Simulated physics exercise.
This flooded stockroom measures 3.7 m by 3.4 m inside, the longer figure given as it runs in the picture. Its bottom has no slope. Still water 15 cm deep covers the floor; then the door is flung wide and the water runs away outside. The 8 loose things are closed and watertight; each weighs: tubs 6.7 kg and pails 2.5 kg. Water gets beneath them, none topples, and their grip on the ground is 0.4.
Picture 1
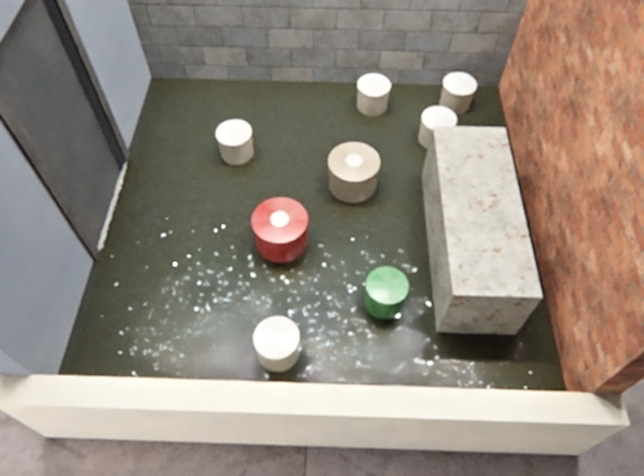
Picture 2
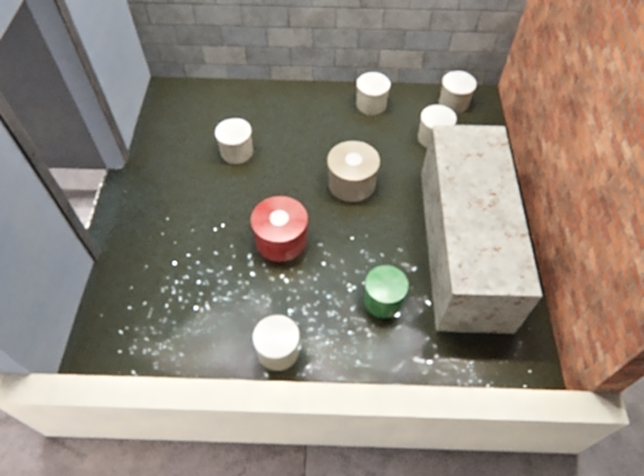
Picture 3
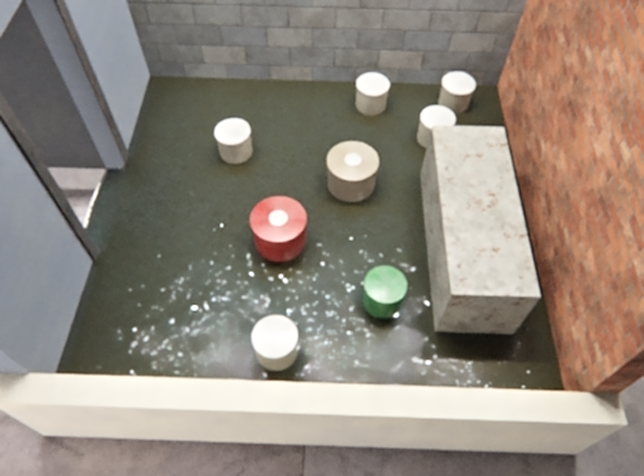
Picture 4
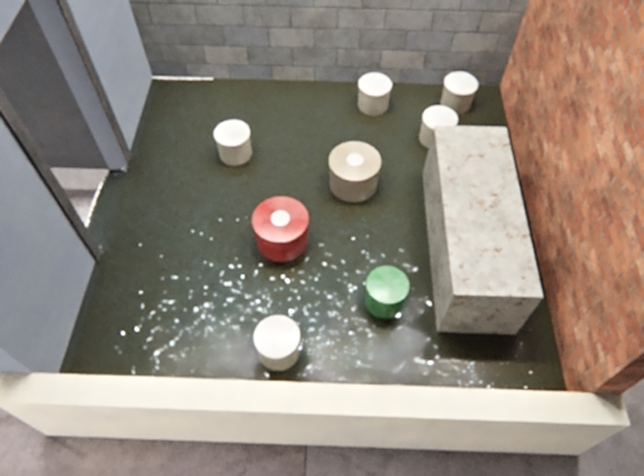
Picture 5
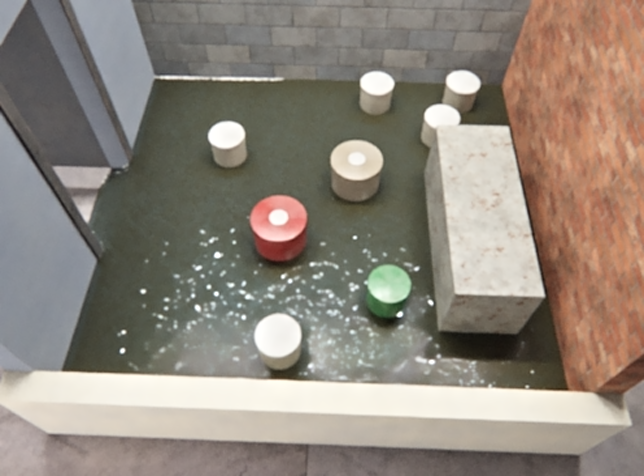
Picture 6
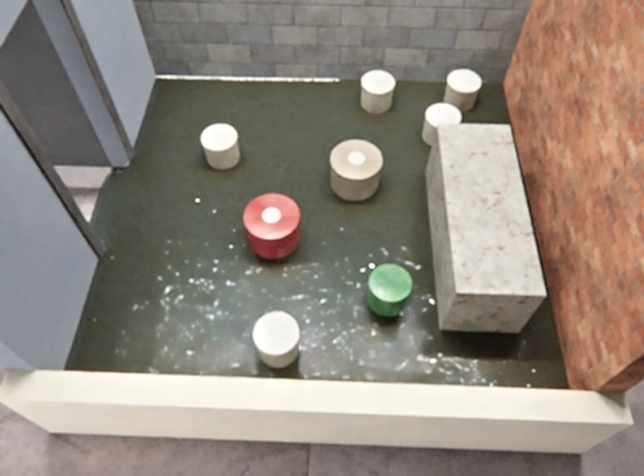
A dark panel in the left wall opens onto a gap in this flooded room, seen from high above the low cream front wall. Red, tan, green and five white round tubs and pails sit in dark, glinting water, with a speckled block at right by the brick wall. After the opening, a pale line lengthens rightward along the back wall's foot, and the back-left white pail, then the red tub, drift slightly left.
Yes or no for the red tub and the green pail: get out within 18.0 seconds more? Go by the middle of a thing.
Red tub escapes; green pail remains inside.
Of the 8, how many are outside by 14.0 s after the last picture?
I count 2.
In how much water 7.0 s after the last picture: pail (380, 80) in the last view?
Roughly 10 cm.
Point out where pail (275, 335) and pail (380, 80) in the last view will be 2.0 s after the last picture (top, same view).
Around (235, 330) and (352, 83).
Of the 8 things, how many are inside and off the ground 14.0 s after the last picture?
6 of them.
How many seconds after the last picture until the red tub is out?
Near 7.0 s.
Then, 2.0 s after the last picture the red tub is near (229, 214), 0.5 m from its start, afloat; the green pail is near (368, 278), 0.2 m from its start, afloat; 0 of 8 are out; 8 afloat.
Then, 7.0 s after the last picture the red tub has gone out; the green pail is near (351, 267), 0.3 m from its start, afloat; 2 of 8 are out; 6 afloat.
Then, 14.0 s after the last picture the red tub has gone out; the green pail is near (299, 255), 0.8 m from its start, afloat; 2 of 8 are out; 6 afloat.
Then, 18.0 s after the last picture the red tub has gone out; the green pail is near (268, 245), 1.0 m from its start, afloat; 4 of 8 are out; 4 afloat.
